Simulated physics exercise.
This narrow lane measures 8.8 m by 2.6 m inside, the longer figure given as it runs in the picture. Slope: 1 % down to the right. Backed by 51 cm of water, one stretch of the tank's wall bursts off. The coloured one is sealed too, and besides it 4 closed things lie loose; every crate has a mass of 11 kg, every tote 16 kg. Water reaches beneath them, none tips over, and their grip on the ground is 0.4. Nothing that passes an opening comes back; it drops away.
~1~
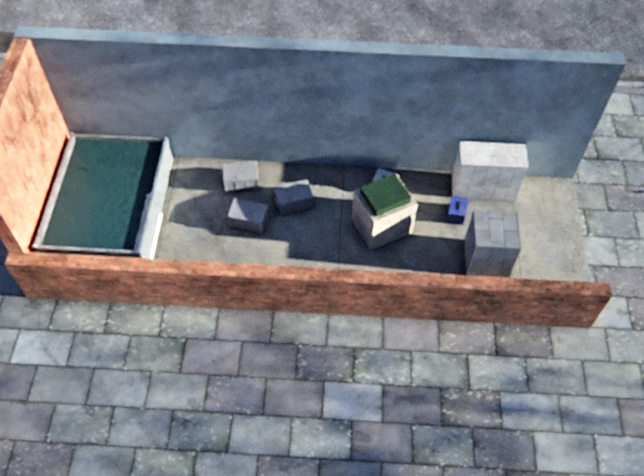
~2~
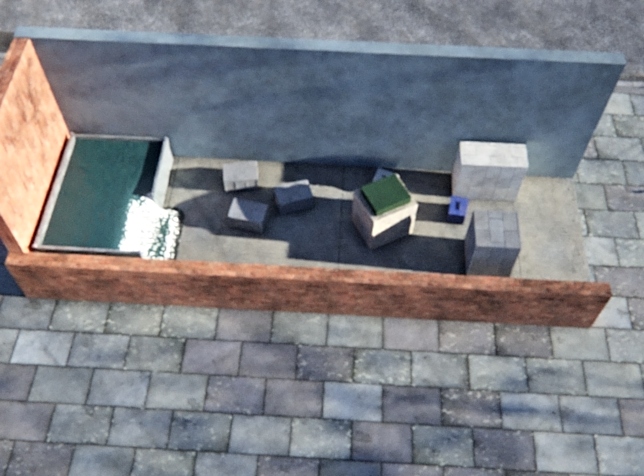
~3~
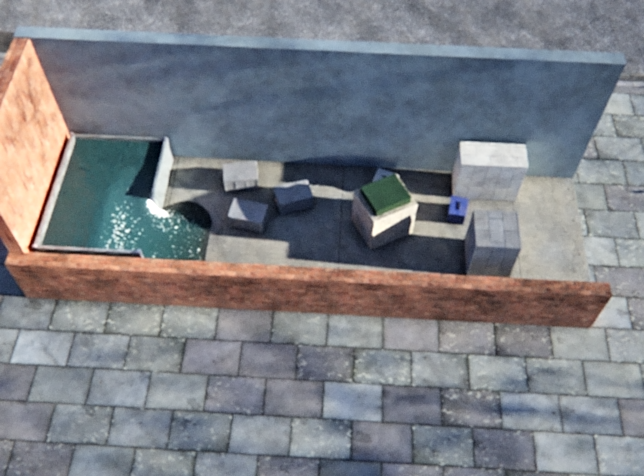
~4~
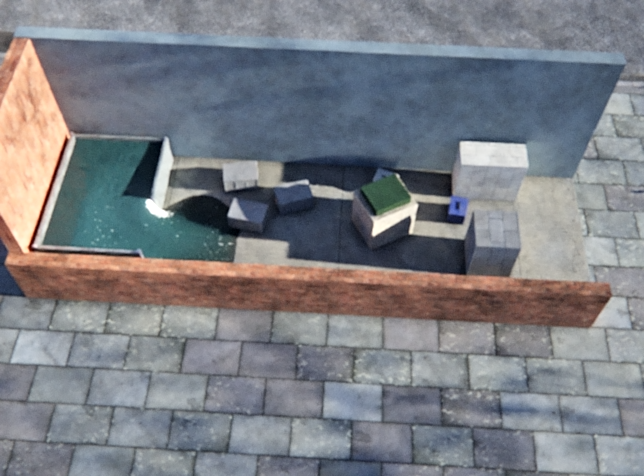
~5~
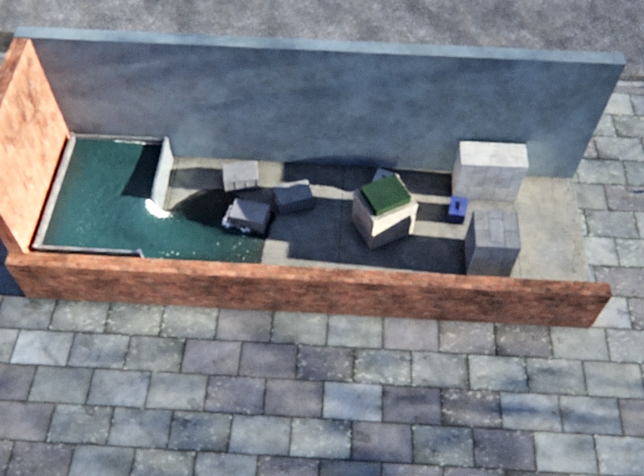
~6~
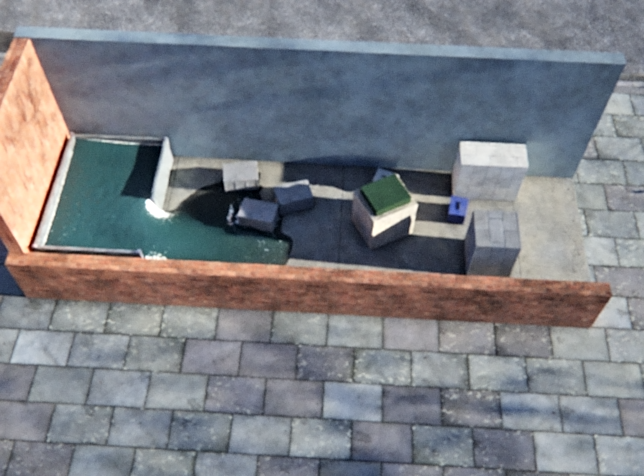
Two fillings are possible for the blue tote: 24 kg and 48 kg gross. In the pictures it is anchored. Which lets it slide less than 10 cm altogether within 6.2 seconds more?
Only the heavy version keeps it in check.
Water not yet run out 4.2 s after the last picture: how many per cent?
Roughly 90 percent.
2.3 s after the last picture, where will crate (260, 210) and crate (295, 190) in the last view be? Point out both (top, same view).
(355, 178) and (387, 168), roughly.
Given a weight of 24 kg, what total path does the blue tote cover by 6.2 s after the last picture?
It covers about 80 cm altogether.
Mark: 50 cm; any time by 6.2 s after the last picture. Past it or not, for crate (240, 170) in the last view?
Within the mark.
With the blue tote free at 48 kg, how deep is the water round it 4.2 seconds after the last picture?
Close to 12 cm deep.
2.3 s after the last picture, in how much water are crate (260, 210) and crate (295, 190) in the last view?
First about 11 cm, second about 14 cm.
Then, 0.6 s after the last picture the blue tote would be 0 cm from its start with 24 kg and 0 cm from its start with 48 kg; 0 cm of water round it then.
Then, 2.3 s after the last picture the blue tote would be 0 cm from its start with 24 kg and 0 cm from its start with 48 kg; 5 cm of water round it then.
Then, 4.2 s after the last picture the blue tote would be 58 cm from its start with 24 kg and 0 cm from its start with 48 kg; 12 cm of water round it then.
Then, 6.2 s after the last picture the blue tote would be 78 cm from its start with 24 kg and 1 cm from its start with 48 kg; 9 cm of water round it then.
